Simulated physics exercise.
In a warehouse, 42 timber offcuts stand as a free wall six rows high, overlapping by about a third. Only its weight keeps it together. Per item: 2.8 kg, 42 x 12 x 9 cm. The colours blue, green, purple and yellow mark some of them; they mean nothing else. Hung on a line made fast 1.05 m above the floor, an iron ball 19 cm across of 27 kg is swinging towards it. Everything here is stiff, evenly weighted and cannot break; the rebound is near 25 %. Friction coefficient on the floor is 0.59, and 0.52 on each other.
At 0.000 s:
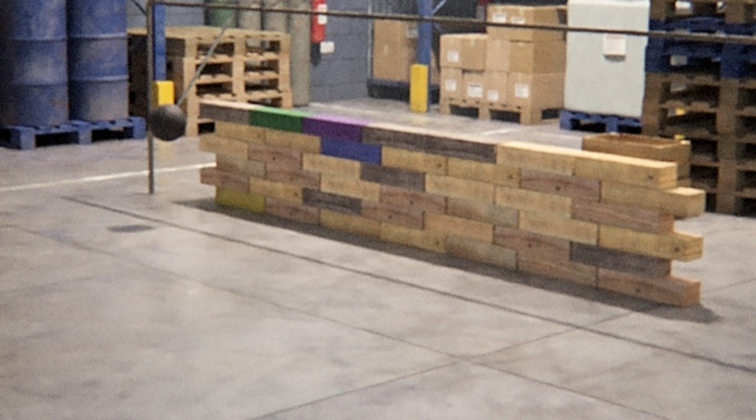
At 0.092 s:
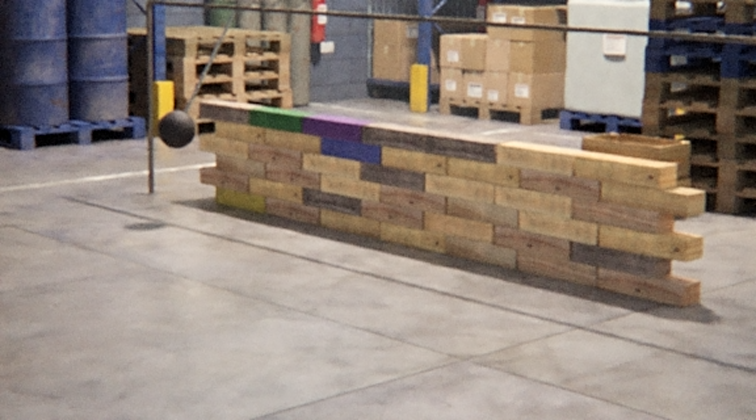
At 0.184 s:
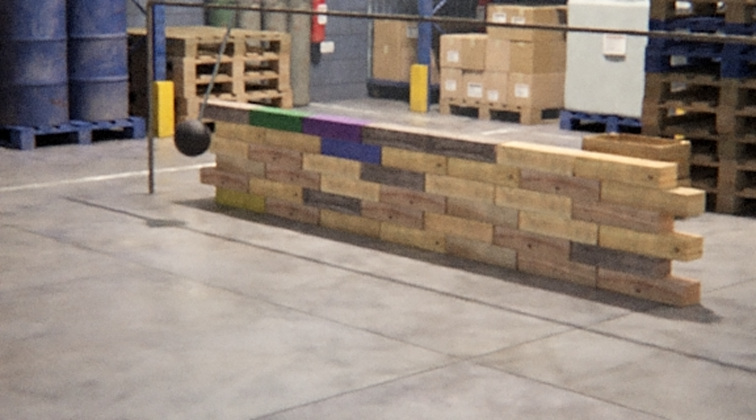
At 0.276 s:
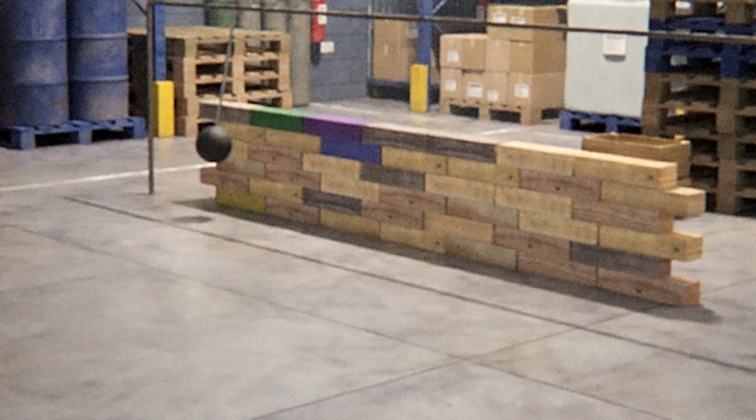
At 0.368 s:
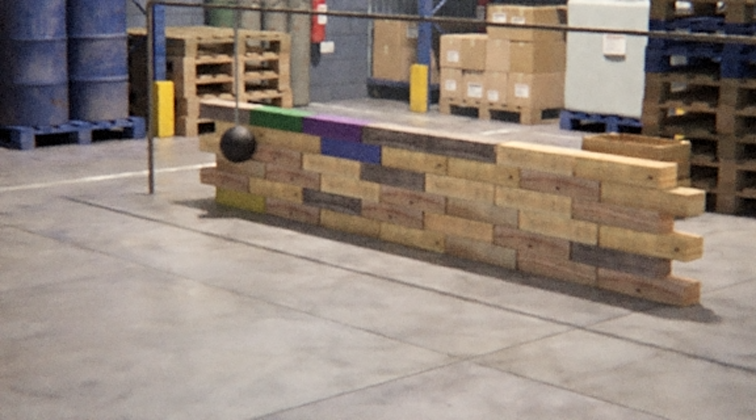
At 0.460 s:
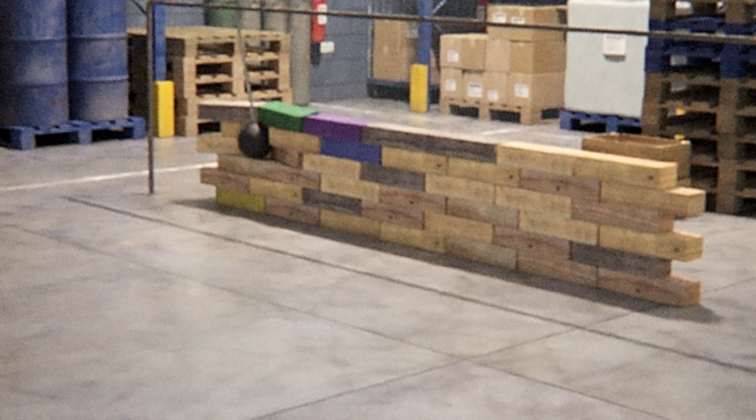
A long, low wall of wooden blocks stood on a warehouse floor as a black ball on a line swung in from the left and struck its left end, tilting the green block on top.
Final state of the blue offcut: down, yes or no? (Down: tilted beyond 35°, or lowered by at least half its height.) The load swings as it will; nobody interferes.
No.
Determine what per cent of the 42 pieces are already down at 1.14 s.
20 %.
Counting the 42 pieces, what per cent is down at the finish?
Something close to 20 percent of them.
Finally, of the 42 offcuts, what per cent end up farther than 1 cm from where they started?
20 in a hundred end up shifted.
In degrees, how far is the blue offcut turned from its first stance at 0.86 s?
Roughly 0 degrees.
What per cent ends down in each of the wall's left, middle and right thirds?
The left third ends at 50 per cent, the middle at 0 per cent and the right at 0 per cent.
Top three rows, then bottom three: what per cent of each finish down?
Top 30 per cent versus bottom 0 per cent.
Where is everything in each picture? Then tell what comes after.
In the first frame (we follow the side turned to the camera), ball (164, 115) line 38° before plumb; blue offcut (350, 151); purple offcut (331, 129); green offcut (275, 121); no piece has moved.
Ball (172, 123) line 33° before plumb; blue offcut (350, 151), in the second frame.
Ball (188, 134) line 24° before plumb; blue offcut (350, 151), in the third frame.
Ball (208, 144) line 12° before plumb; blue offcut (350, 151), in the fourth frame.
Ball (233, 148) line 1° past plumb; blue offcut (350, 151); one has shifted, in the fifth frame.
Ball (250, 144) line 11° past plumb; blue offcut (350, 151); green offcut (278, 119) tipped 9°; purple offcut (331, 129); 7 stirred so far, in the sixth frame.
Around 0.60 s, line 21° past plumb; none of the 42 offcuts down, 8 disturbed; blue offcut unmoved; green offcut tipped 21°.
Around 0.86 s, line 23° past plumb; 5 of the 42 offcuts down; blue offcut unmoved; green offcut on its side.
Around 1.14 s, line 4° past plumb; 8 of the 42 offcuts down; blue offcut unmoved; green offcut upside down.
Around 1.52 s, line 24° before plumb; 8 of the 42 offcuts down; blue offcut unmoved; green offcut upside down.
Finally (2.3 s), line 21° past plumb; 8 of the 42 offcuts down; blue offcut unmoved; green offcut upside down; purple offcut on its side. Seen by the last camera, middles, blue offcut near (359, 150), green offcut near (372, 201).
